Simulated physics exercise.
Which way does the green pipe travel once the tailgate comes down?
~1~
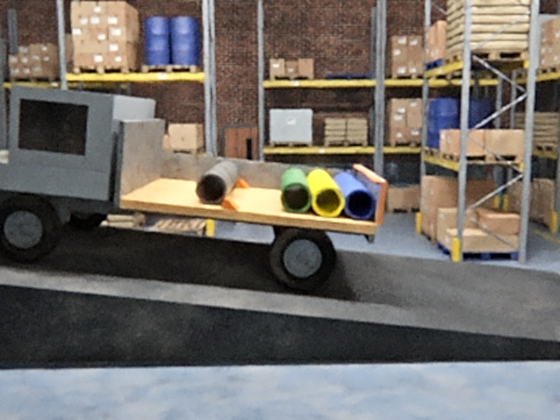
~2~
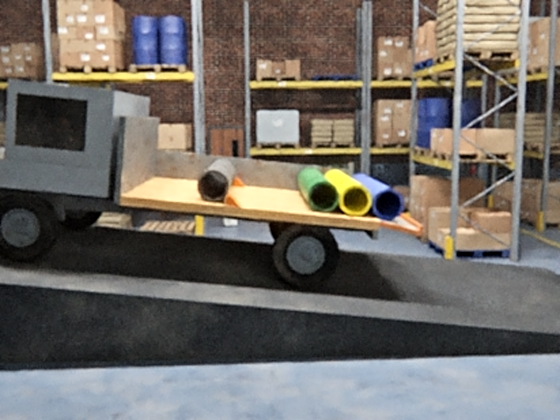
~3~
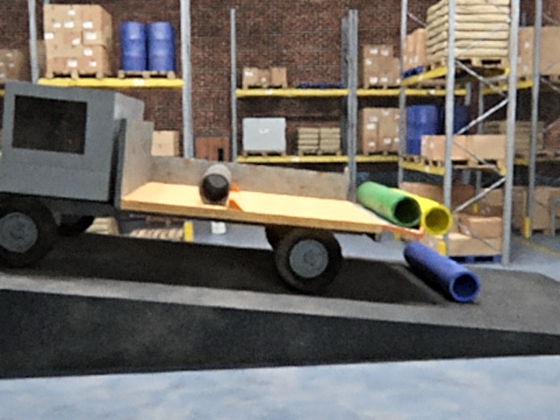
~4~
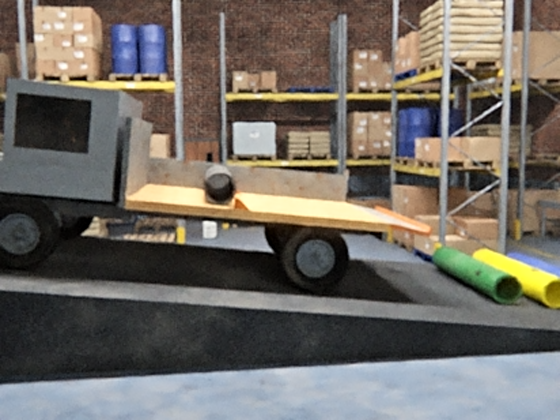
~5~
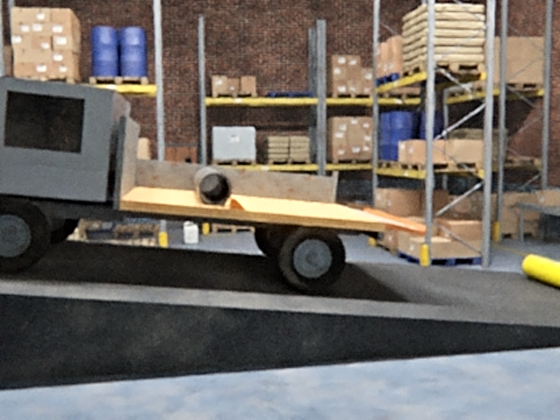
The green pipe rolls to the right, going over the lowered tailgate and down onto the ramp.
